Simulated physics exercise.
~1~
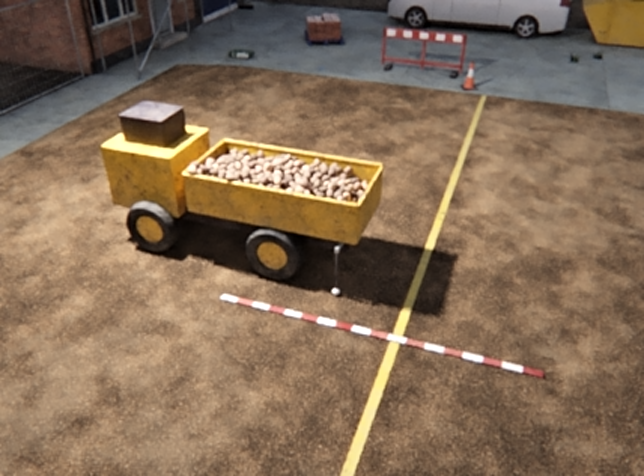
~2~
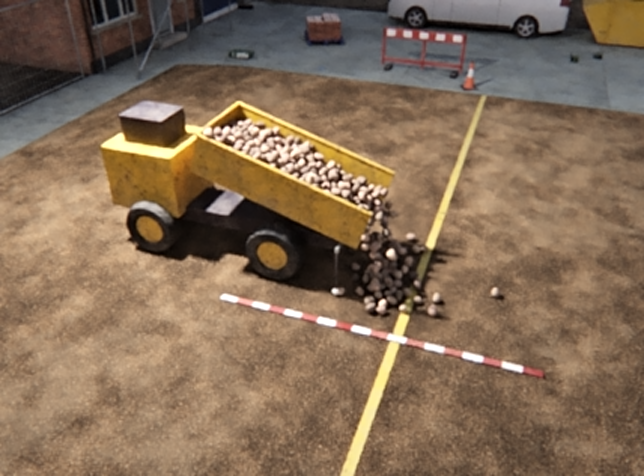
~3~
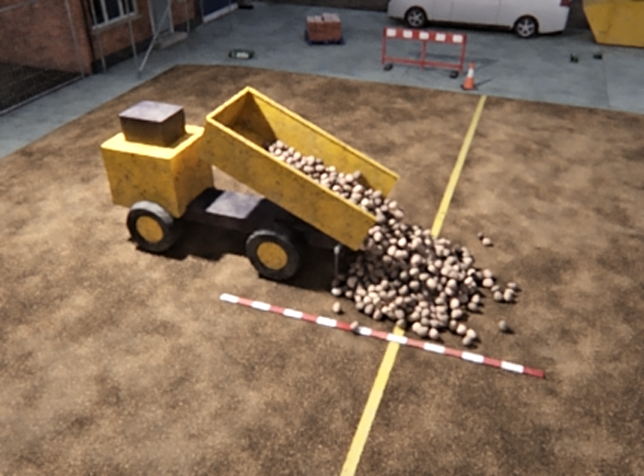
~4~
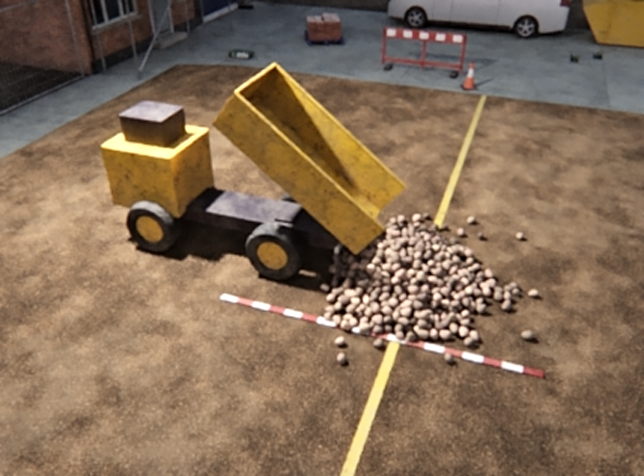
A yellow tipper truck with a dark box on top of its cab stands on brown ground at the left, seen from above, its open body loaded with pale rounded stones. A yellow line crosses the ground behind it, over a red and white banded rod, with a barrier, a cone and a white vehicle beyond. The body tilts up at its cab end, and stones begin spilling from the low right end. It rises further as the stones pour out and spread across the line. Finally the body stands steeply raised and empty, with most stones heaped before the line and many past it.
